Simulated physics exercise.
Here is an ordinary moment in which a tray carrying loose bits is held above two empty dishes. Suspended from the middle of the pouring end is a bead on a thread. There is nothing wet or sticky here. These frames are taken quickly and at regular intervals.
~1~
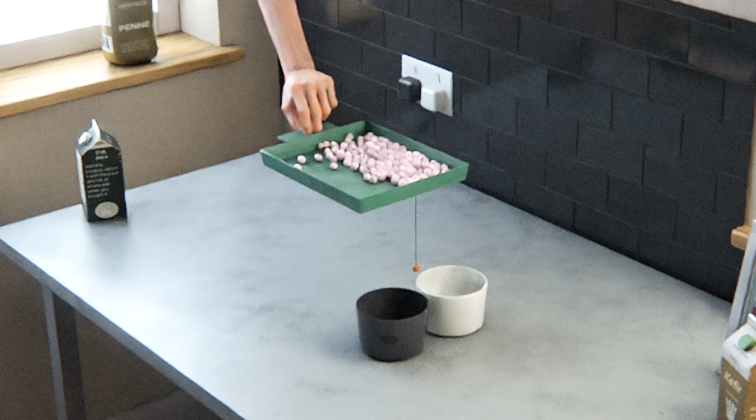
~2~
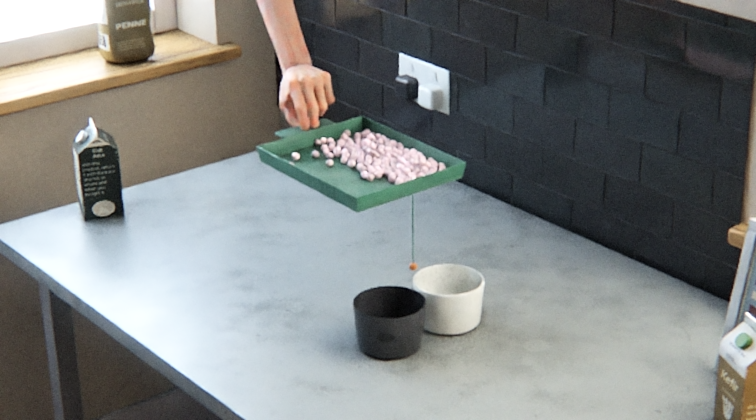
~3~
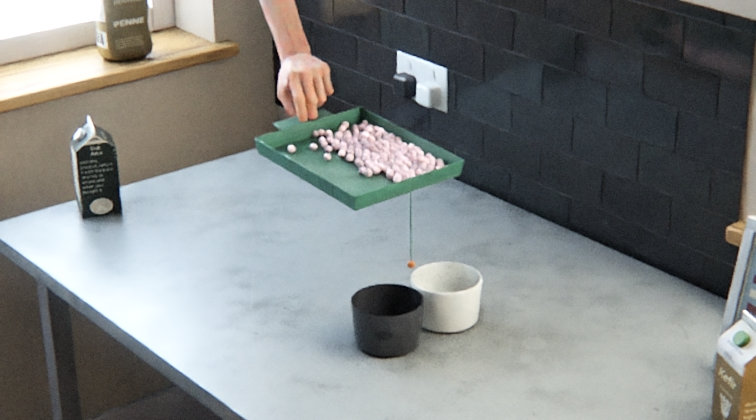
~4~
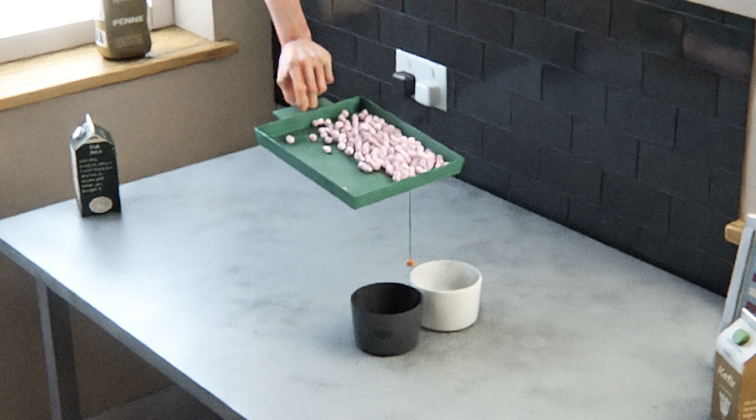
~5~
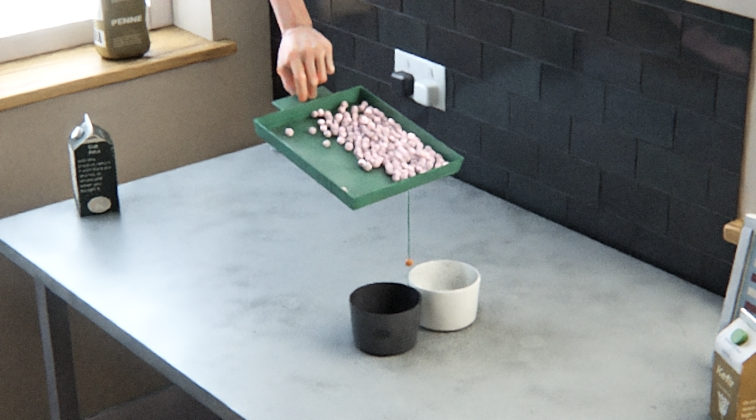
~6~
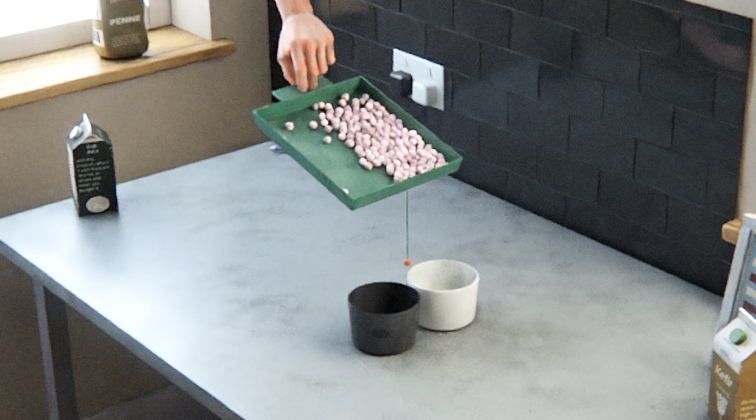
A hand reaching in from the top holds a green tray of small pale pink pieces above a grey table in a kitchen corner, seen from above at an angle. A bead hangs on a thread over a black dish and a white dish, with cartons at either side and black tiles behind. The tray steadily tilts toward its front left corner, the pieces shifting slightly, while the view drifts slightly at first.
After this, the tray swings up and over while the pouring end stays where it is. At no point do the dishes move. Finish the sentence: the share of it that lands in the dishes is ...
... above one half.
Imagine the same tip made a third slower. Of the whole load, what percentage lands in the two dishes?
Estimated share: Some 80%.
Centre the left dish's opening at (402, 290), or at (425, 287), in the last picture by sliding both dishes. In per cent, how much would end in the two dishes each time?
Trial 1 about 50 %, trial 2 about 40 %.
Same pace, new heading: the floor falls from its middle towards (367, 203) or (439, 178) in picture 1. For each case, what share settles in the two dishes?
Near 70 % and, after that, 20 %.
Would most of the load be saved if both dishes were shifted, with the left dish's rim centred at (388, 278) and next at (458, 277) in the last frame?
Well, a minority share the first time and a minority share the next.
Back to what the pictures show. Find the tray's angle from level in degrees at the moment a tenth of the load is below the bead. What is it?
That happens at close to 80 degrees.
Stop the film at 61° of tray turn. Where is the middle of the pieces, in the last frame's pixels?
Roughly at (397, 162).
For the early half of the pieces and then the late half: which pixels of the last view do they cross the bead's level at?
I'd place the first part at (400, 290) and the rest at (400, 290).
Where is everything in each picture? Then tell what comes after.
In the first picture, corners of the pouring end at (360, 198) and (465, 164), level; middle of the load at (384, 162), sugar pearls; left dish at (415, 334); right dish at (474, 310); bead on its thread at (416, 268).
In the second picture, corners of the pouring end at (357, 196) and (462, 162), level; middle of the load at (381, 159).
In the third picture, corners of the pouring end at (356, 195) and (461, 160), tipped barely, lowest at the left corner; middle of the load at (379, 154).
In the fourth picture, corners of the pouring end at (356, 195) and (460, 158), tipped a little, lowest at the left corner; middle of the load at (379, 147).
In the fifth picture, corners of the pouring end at (355, 196) and (460, 158), tipped a little, lowest at the left corner; middle of the load at (379, 143).
In the sixth picture, corners of the pouring end at (354, 197) and (459, 157), tipped clearly, lowest at the left corner; middle of the load at (379, 140), most on the move; left dish at (407, 328); right dish at (466, 304).
Soon after the last picture, tray tipped steeply; nearly all on the tray; a stray few in the left dish; a stray few in the air.
A little later, tray tipped past a quarter turn; about a quarter on the tray; about half in the left dish; a small part in the right dish; a small part outside both; about a quarter in the air.
Later still, tray tipped past a quarter turn; about two thirds in the left dish; about a quarter in the right dish; about a quarter outside both.
By the end, tray tipped past a quarter turn; about two thirds in the left dish; about a quarter in the right dish; about a quarter outside both.
